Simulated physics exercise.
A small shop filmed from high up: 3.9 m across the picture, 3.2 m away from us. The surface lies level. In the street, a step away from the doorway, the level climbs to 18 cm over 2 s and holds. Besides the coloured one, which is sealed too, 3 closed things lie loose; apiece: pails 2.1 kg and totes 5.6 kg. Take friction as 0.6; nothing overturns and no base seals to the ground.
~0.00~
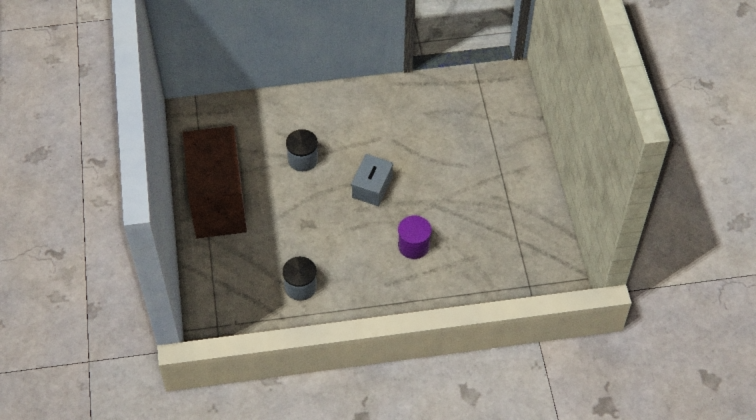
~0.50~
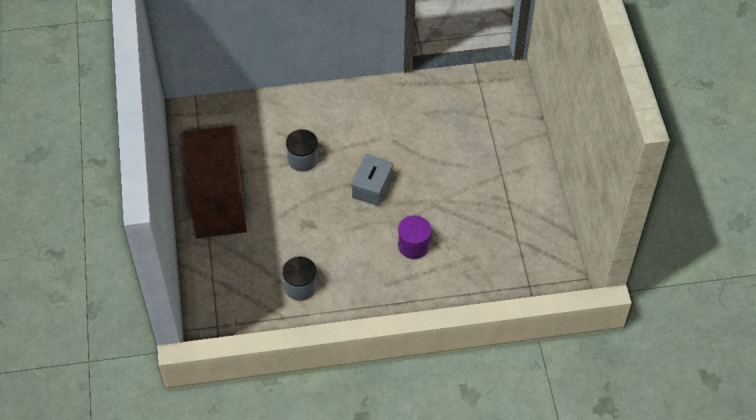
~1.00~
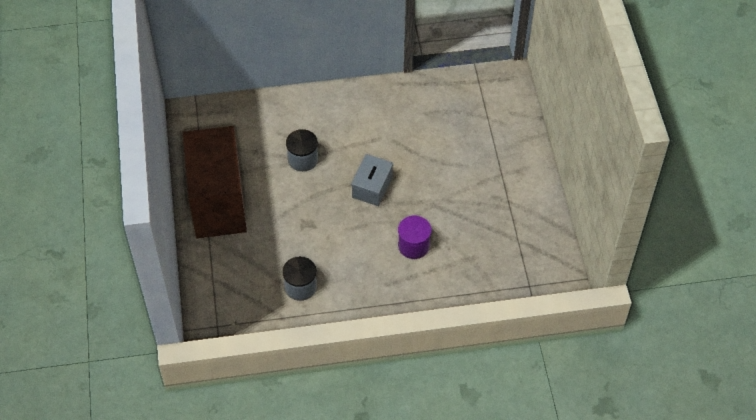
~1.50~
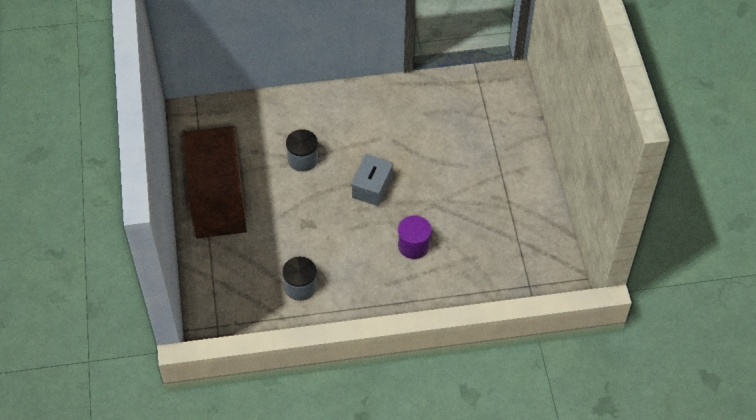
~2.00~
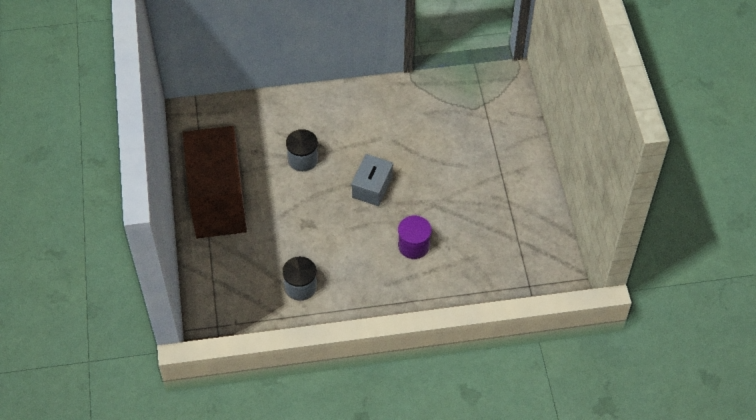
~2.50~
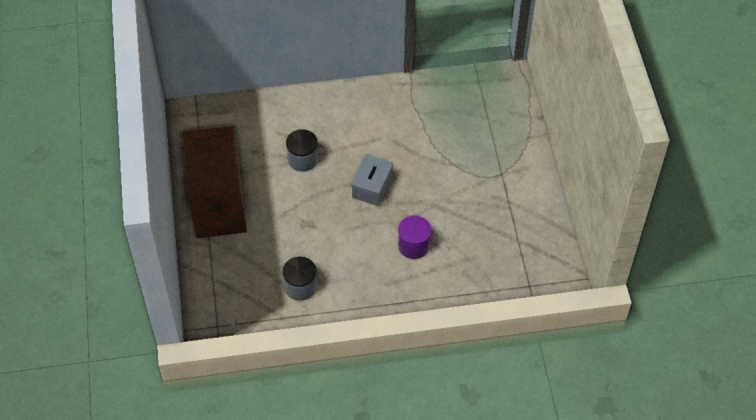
At the start, a purple pail, two dark-lidded pails and a grey tote sit on a small shop's dry floor. The ground outside turns from stone-coloured to murky green as water covers it, then a shallow sheet slips through the doorway and spreads inside, while everything stays in place.
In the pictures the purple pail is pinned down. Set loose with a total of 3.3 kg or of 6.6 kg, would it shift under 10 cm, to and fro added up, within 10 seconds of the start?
I expect that neither load is enough.
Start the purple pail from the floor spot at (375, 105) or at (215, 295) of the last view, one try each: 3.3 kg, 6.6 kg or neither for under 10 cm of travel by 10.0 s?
In that order: Either load holds; neither holds.
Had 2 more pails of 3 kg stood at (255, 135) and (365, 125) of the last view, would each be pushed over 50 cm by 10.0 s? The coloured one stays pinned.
In that order: Less, under.
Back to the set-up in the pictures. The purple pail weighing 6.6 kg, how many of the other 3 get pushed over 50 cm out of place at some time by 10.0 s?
1 of them.
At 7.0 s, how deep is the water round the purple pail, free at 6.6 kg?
About 7 cm.
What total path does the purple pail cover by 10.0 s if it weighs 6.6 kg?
About 140 cm.
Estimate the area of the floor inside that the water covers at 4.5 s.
Some 7.5 m2.
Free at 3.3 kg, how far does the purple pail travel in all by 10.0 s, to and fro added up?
About 300 cm.
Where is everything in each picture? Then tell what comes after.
The first frame shows the purple pail at (415, 229), on the bottom; 0.0 m2 under water; 0 of 4 have shifted.
The second frame shows the purple pail at (415, 229) rests on the ground; 0.0 m2 under water; 0 of 4 have shifted.
The third frame shows the purple pail at (415, 229) rests on the ground; 0.0 m2 under water; 0 of 4 have shifted.
The fourth frame shows the purple pail at (415, 229) rests on the ground; water covers 0.0 m2; 0 of 4 have shifted.
The fifth frame shows the purple pail at (415, 229), on the bottom; 0.4 m2 under water; 0 of 4 have shifted.
The sixth frame shows the purple pail at (415, 229) rests on the ground; water covers 1.4 m2; 0 of 4 have shifted.
After 3.5 s the purple pail would be 0 cm from its start with 3.3 kg and 0 cm from its start with 6.6 kg; 2 cm of water round it then.
After 4.5 s the purple pail would be 60 cm from its start with 3.3 kg and 6 cm from its start with 6.6 kg; 4 cm of water round it then.
After 7.0 s the purple pail would be 209 cm from its start with 3.3 kg and 24 cm from its start with 6.6 kg; 7 cm of water round it then.
After 10.0 s the purple pail would be 183 cm from its start with 3.3 kg and 122 cm from its start with 6.6 kg; 13 cm of water round it then.
